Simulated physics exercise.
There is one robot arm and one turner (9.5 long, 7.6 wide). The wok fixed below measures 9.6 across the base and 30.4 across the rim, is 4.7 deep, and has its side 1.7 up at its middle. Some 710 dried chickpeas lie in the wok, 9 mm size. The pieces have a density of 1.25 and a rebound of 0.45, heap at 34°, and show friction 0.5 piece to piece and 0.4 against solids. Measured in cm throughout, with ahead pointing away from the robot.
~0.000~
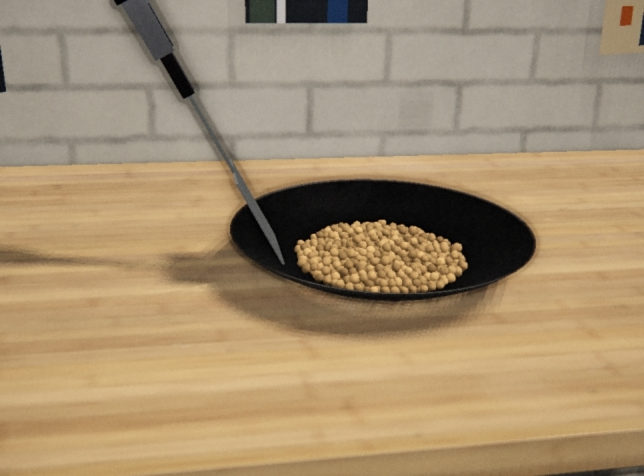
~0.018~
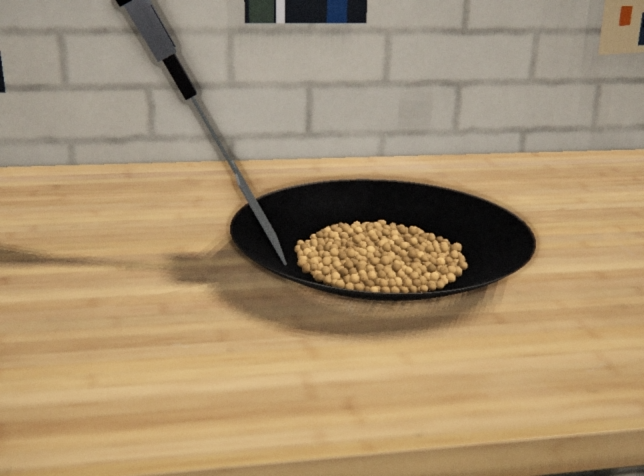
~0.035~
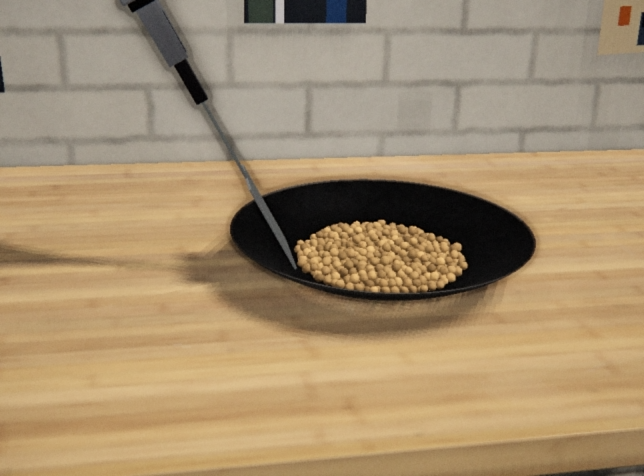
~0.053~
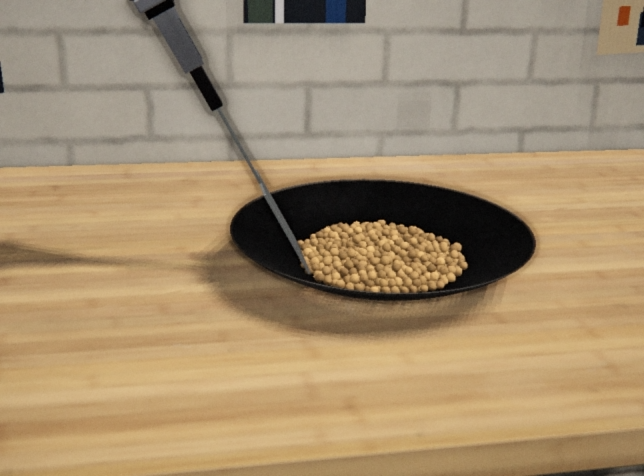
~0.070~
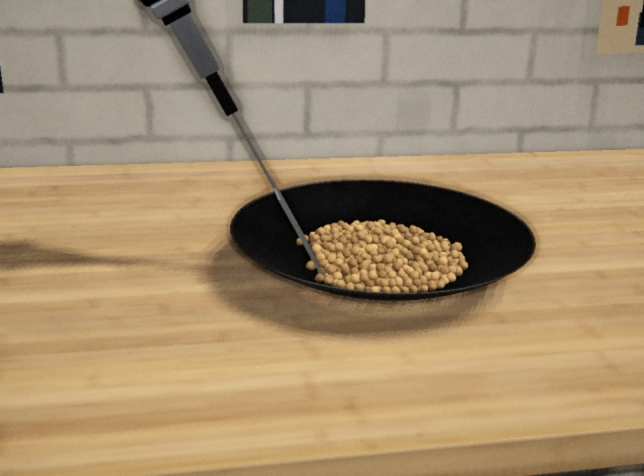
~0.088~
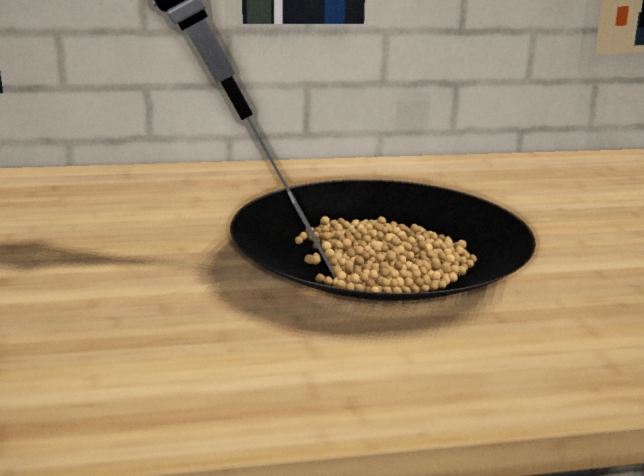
The footage shows a turner reaching into a black wok of chickpeas on a wooden surface, moving gradually right until it meets the left side of the pile and pushes into it, shifting some chickpeas slightly.
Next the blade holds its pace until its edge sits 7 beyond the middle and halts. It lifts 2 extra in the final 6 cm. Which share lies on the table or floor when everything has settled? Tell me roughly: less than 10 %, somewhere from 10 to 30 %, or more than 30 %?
Less than 10 %.
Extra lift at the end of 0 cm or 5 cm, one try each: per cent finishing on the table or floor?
It works out to some 10 per cent for the first setting and some 5 per cent for the second.
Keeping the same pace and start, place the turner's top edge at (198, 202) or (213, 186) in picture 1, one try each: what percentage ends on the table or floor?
Around 0 per cent, then around 5 per cent.
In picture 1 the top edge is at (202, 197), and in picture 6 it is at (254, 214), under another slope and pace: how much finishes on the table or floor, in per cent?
About 0 per cent.
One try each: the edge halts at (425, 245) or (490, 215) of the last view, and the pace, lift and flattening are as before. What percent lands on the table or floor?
The two tries give near 0 and near 35 in a hundred.
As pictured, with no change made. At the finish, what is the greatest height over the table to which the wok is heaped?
It reaches roughly 5.5 cm.
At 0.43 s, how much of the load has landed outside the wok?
Estimate: About 5 percent.
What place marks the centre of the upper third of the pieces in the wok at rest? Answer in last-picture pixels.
Near (476, 238).
By 0.14 s, sloping 62°, highest piece 6 above the table; 709 in the wok.
By 0.20 s, sloping 62°, highest piece 5 above the table; 709 in the wok.
By 0.43 s, sloping 62°, highest piece 6 above the table; 667 in the wok, 33 on the table or floor, 9 on the blade or in flight.
By 1.48 s, sloping 62°, highest piece 5 above the table; 665 in the wok, 44 on the table or floor.
Final count, 665 in the wok, 44 on the table or floor. That is 6 % on the table or floor.
